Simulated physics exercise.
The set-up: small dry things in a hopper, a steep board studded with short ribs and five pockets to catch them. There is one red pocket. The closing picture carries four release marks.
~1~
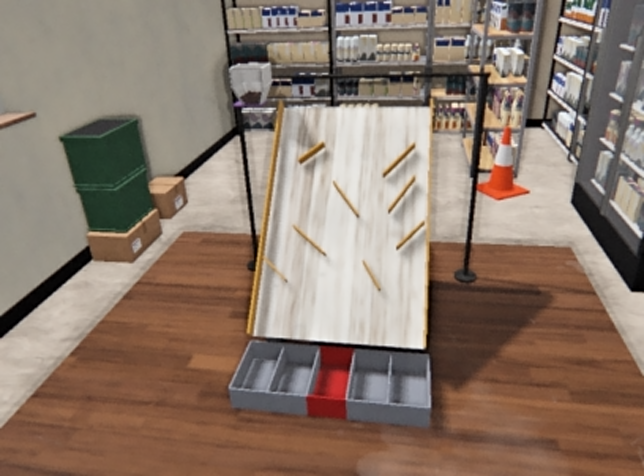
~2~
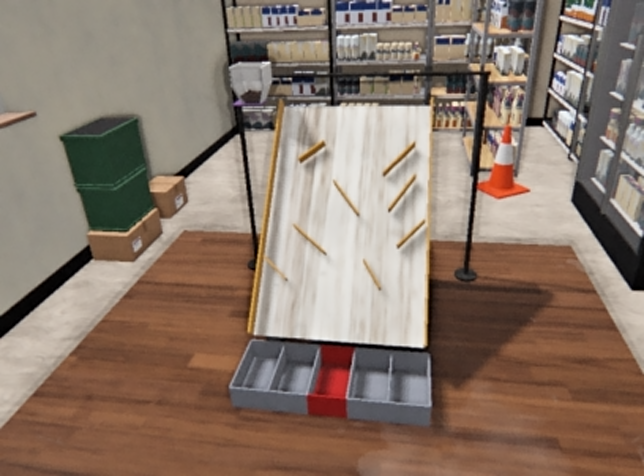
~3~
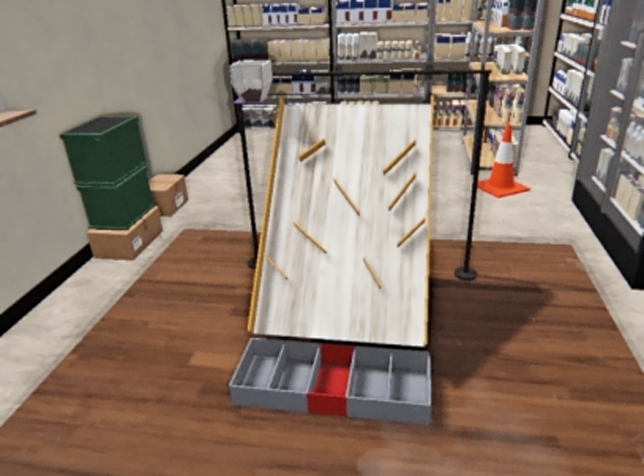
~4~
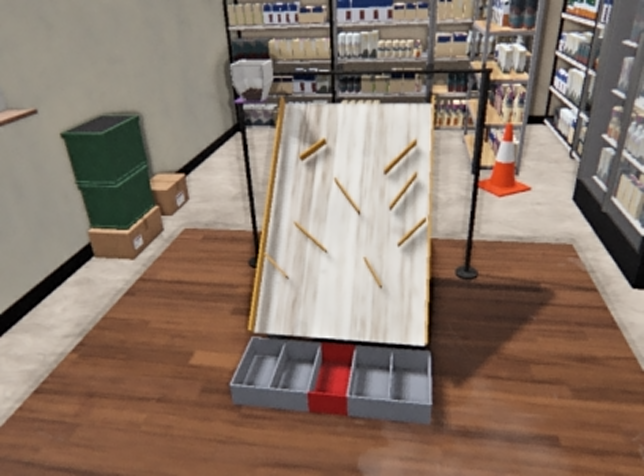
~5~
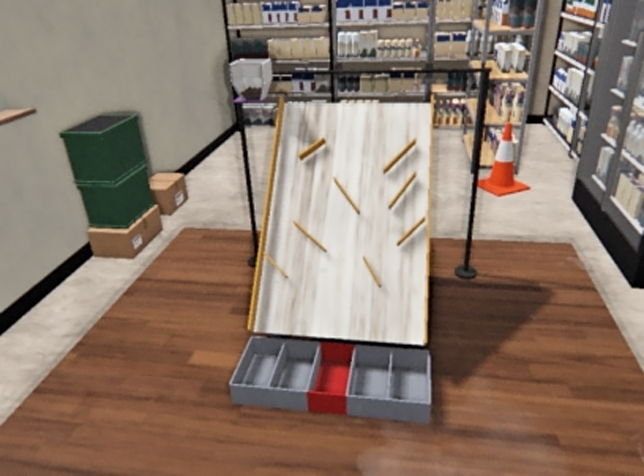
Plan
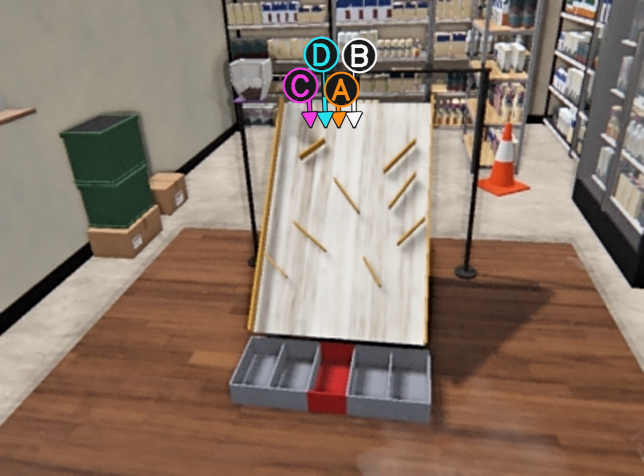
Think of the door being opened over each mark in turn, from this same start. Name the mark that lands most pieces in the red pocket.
Choose C.
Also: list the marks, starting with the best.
The order is C, D, A, B.
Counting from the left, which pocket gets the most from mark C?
The third.
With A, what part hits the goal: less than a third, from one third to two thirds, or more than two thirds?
Mark A gives less than a third.
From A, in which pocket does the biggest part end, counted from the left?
The fifth.
On the marked copy, mark A meets the board at (338, 121); mark B meets the board at (354, 121); mark C meets the board at (310, 121); mark D meets the board at (325, 121).
With A, a small share in the red pocket, the bulk in other pockets, a small share outside the box.
With B, none at all in the red pocket, all but a few in other pockets, a small share outside the box.
With C, close to half in the red pocket, close to a third in other pockets, a small share held on the board.
With D, close to a third in the red pocket, close to two thirds in other pockets, only a few held on the board, only a few outside the box.
